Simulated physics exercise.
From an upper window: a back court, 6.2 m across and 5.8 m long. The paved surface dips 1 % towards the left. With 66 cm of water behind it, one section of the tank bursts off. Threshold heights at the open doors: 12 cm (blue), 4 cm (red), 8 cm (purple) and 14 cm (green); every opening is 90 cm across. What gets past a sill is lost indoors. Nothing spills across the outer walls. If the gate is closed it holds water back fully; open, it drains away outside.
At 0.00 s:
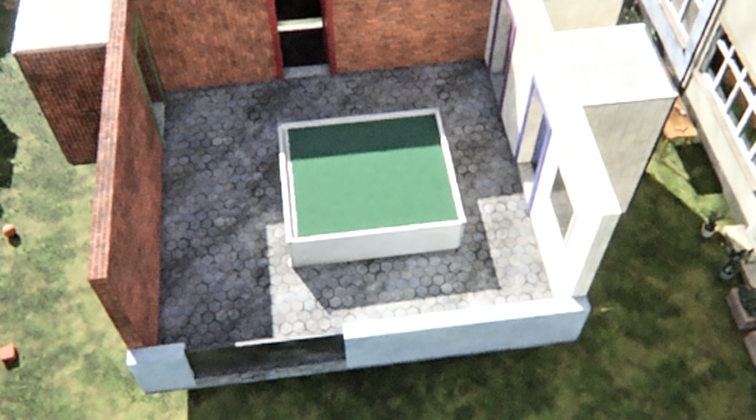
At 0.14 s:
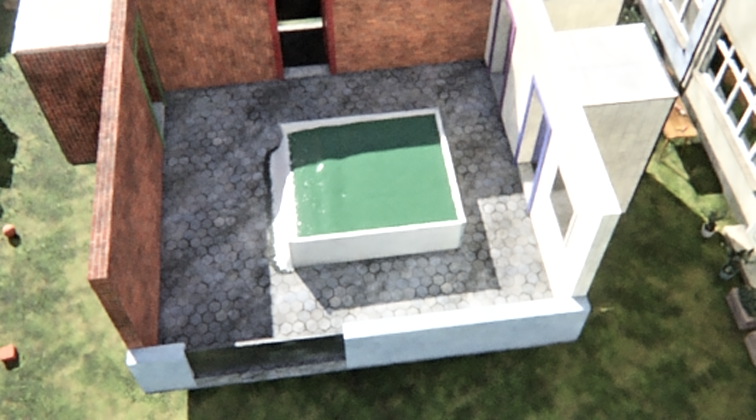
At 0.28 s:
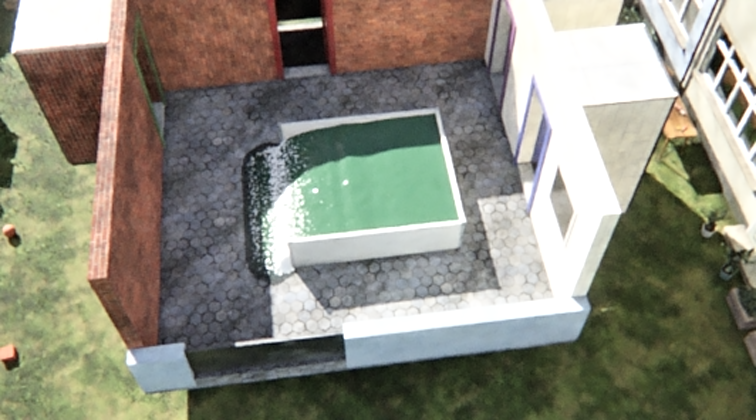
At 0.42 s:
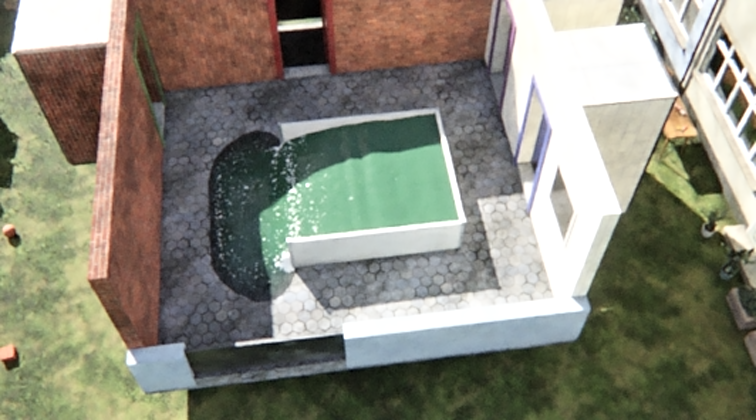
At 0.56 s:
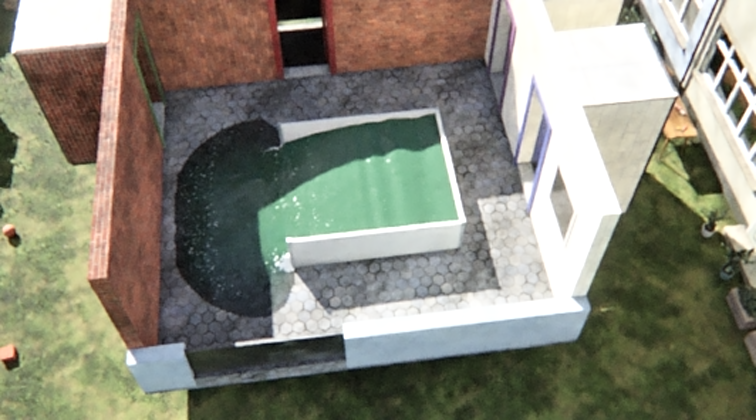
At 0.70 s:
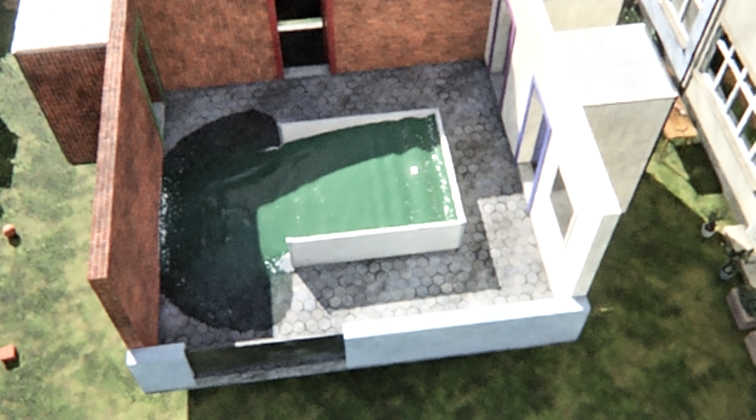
A white-walled tank of green water opens on its left side and floods the grey paving.
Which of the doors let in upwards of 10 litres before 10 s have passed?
Within that time: At the blue door it exceeds the limit; at the red door it goes over the limit; at the purple door it exceeds the limit; at the green door it exceeds the limit.
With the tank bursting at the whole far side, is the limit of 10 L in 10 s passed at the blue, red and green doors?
Then: Blue under, red past it, green over.
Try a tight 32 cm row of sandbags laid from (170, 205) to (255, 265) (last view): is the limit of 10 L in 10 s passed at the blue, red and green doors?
Then: Blue under, red past it, green over.
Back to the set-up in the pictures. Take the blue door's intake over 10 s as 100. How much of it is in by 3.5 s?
Some 0 per cent by then.
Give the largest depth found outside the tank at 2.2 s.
Up to some 54 cm.
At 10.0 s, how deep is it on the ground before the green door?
Some 11.0 cm.
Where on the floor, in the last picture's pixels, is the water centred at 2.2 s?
At about (269, 210).
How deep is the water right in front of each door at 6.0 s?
Depths in cm: Blue 12, red 8, purple 19, green 19.
After 1.4 s water covers 35 % of the floor and is deepest (48 cm) near (173, 230); blue door not reached, red door not reached, purple door not reached, green door 18 cm at the sill, 0 L in.
After 2.2 s water covers 35 % of the floor and is deepest (54 cm) near (158, 369); blue door not reached, red door not reached, purple door not reached, green door 23 cm at the sill, 13 L in.
After 3.5 s water covers 75 % of the floor and is deepest (41 cm) near (159, 358); blue door not reached, red door 8 cm at the sill, 1 L in, purple door not reached, green door 26 cm at the sill, 73 L in.
After 6.0 s water covers 100 % of the floor and is deepest (26 cm) near (540, 270); blue door 12 cm at the sill, 1 L in, red door 8 cm at the sill, 27 L in, purple door 19 cm at the sill, 67 L in, green door 19 cm at the sill, 175 L in.
After 10.0 s water covers 100 % of the floor and is deepest (19 cm) near (352, 137); blue door 8 cm at the sill, 18 L in, red door 11 cm at the sill, 65 L in, purple door 13 cm at the sill, 231 L in, green door 11 cm at the sill, 185 L in.
